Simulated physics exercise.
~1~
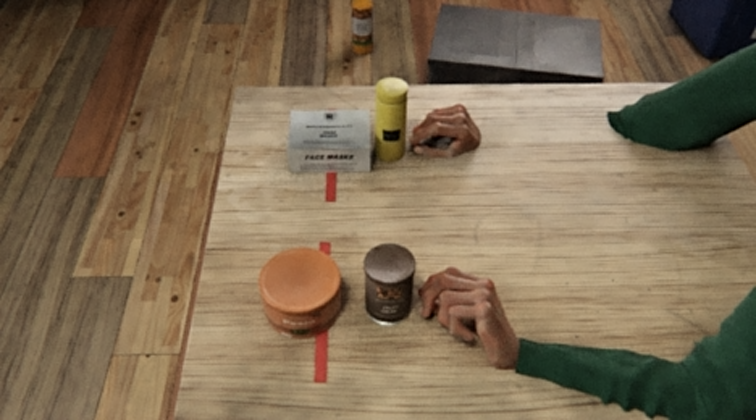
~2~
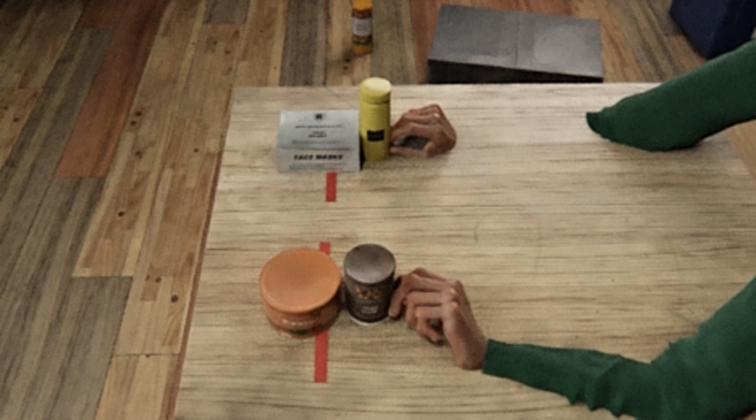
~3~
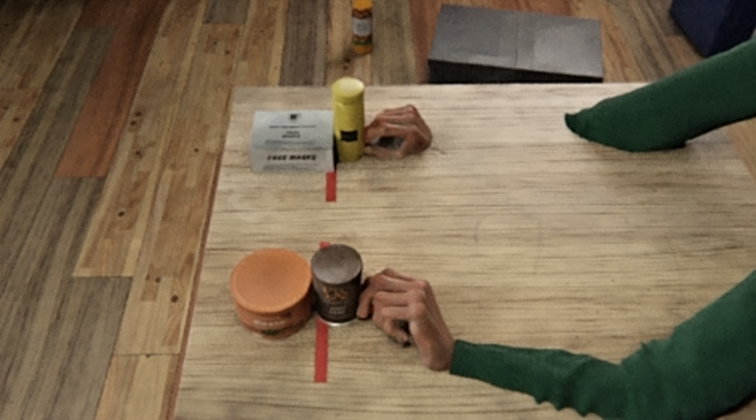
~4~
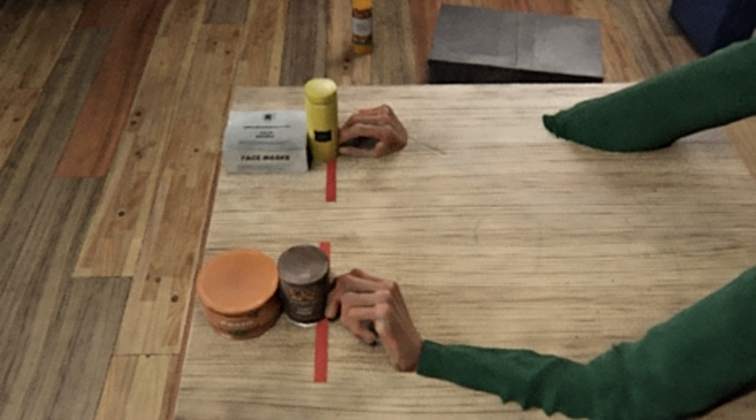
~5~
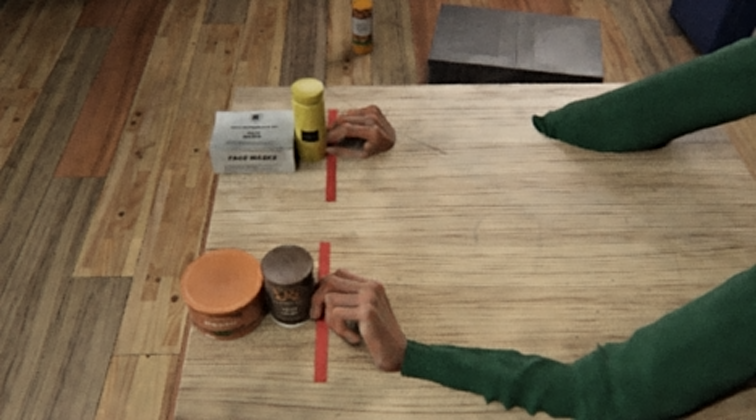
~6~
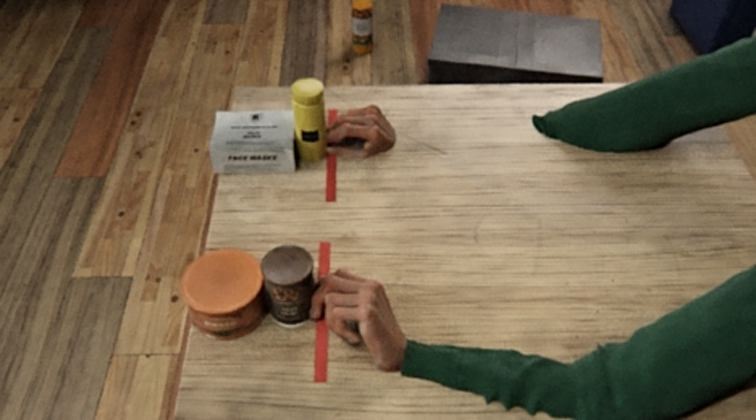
Two hands in green sleeves reach in from the right across a pale wooden table, seen from above by a still camera. The far hand rests against an upright yellow jar beside a white box, while the near one touches a dark brown tin with an orange tub to its left; red tape strips mark the tabletop. The hands slide the jar and tin slowly left, the white box moving with the jar. The tin closes on the tub, which then slides too. Both pairs pass the tape and stop near the left edge, everything still on the table.
